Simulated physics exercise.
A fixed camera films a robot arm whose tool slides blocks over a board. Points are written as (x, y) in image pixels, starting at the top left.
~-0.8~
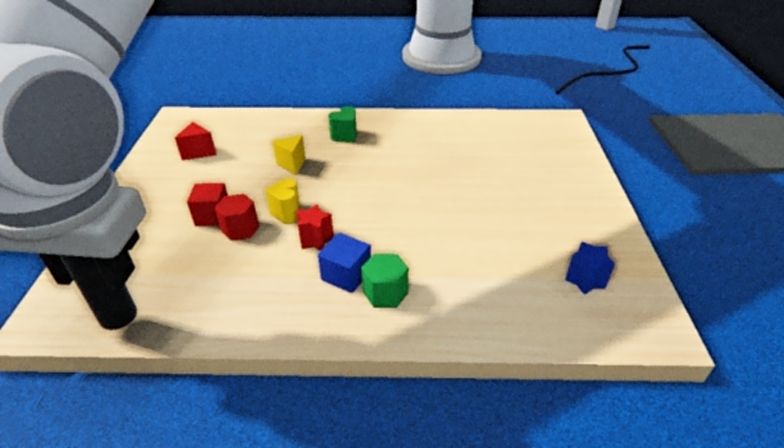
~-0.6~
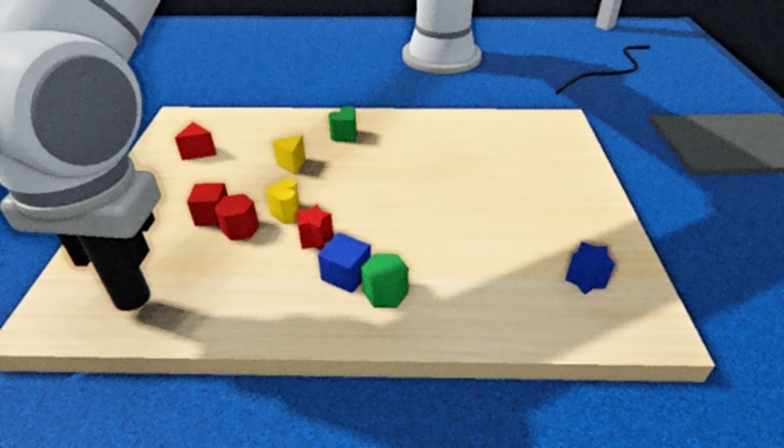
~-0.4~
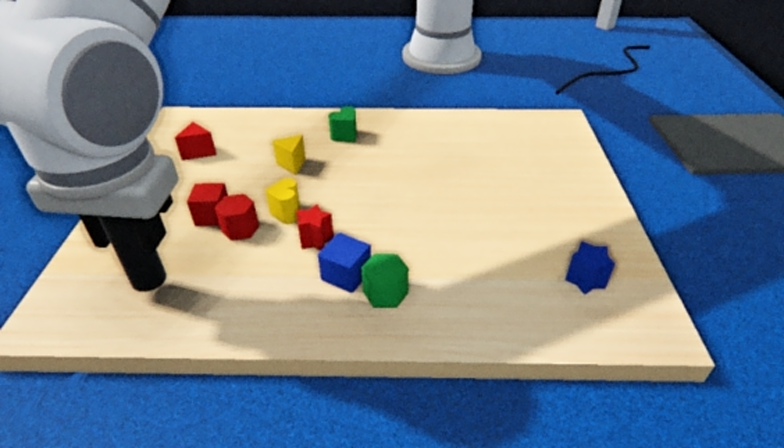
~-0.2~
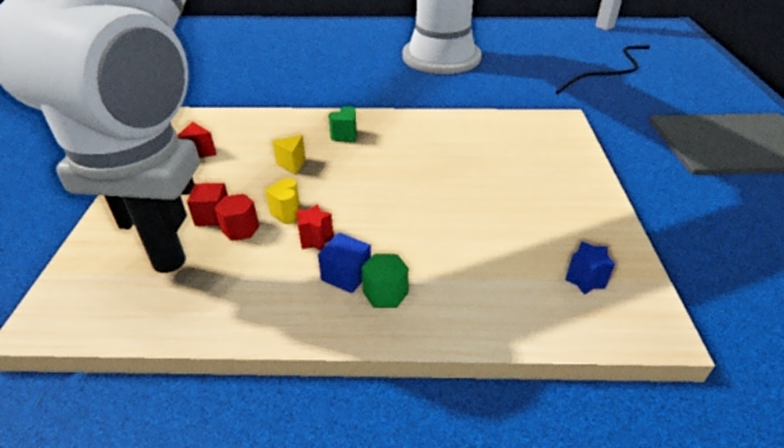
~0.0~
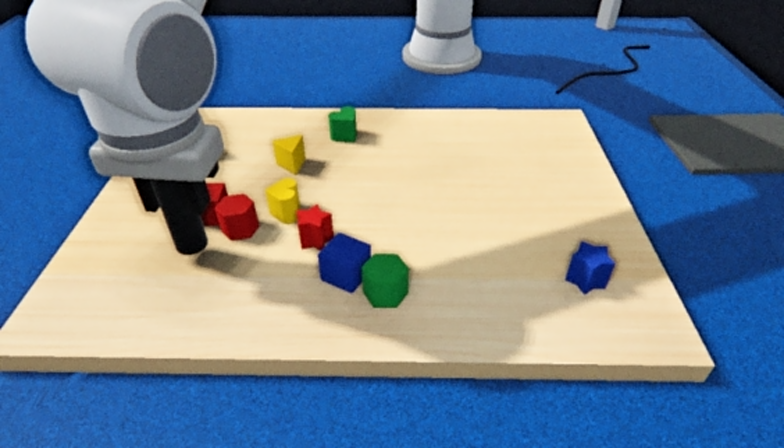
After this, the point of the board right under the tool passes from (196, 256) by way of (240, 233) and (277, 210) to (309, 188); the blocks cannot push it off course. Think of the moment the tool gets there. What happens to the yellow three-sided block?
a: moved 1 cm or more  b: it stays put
Choice a: Moved 1 cm or more.
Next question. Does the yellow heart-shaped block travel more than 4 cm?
Yes, it checks out.
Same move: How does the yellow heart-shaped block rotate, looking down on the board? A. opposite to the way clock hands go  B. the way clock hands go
Correct choice: B.
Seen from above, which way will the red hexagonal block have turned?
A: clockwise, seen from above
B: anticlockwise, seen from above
(B)
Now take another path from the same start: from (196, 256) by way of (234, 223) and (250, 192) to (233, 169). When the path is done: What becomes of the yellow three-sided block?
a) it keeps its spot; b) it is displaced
Letter a.
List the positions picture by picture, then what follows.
The first frame shows tip of the tool (119, 317), middles of tops, red square block (206, 191), red hexagonal block (234, 204), yellow heart-shaped block (283, 188), yellow three-sided block (289, 142).
The second frame shows tool (133, 299), nothing pushed.
The third frame shows tool (149, 280), nothing pushed.
The fourth frame shows tool (169, 262), nothing pushed.
The fifth frame shows tool (192, 245), red square block partly hidden, red hexagonal block (234, 204), yellow heart-shaped block (283, 188), yellow three-sided block (289, 142).
On the path given first. One third of the way, tool (238, 222); red hexagonal block (255, 189), turned 20° anticlockwise; yellow heart-shaped block (288, 186), turned 25° clockwise.
Two thirds of the way, tool (275, 199); red hexagonal block (282, 167), turned 50° anticlockwise; yellow heart-shaped block (304, 179), turned 65° clockwise.
At the end, tool (308, 178); red square block unmoved; red hexagonal block (305, 148), turned 70° anticlockwise; yellow heart-shaped block (336, 169), turned 120° clockwise; yellow three-sided block (290, 136), turned 50° anticlockwise.
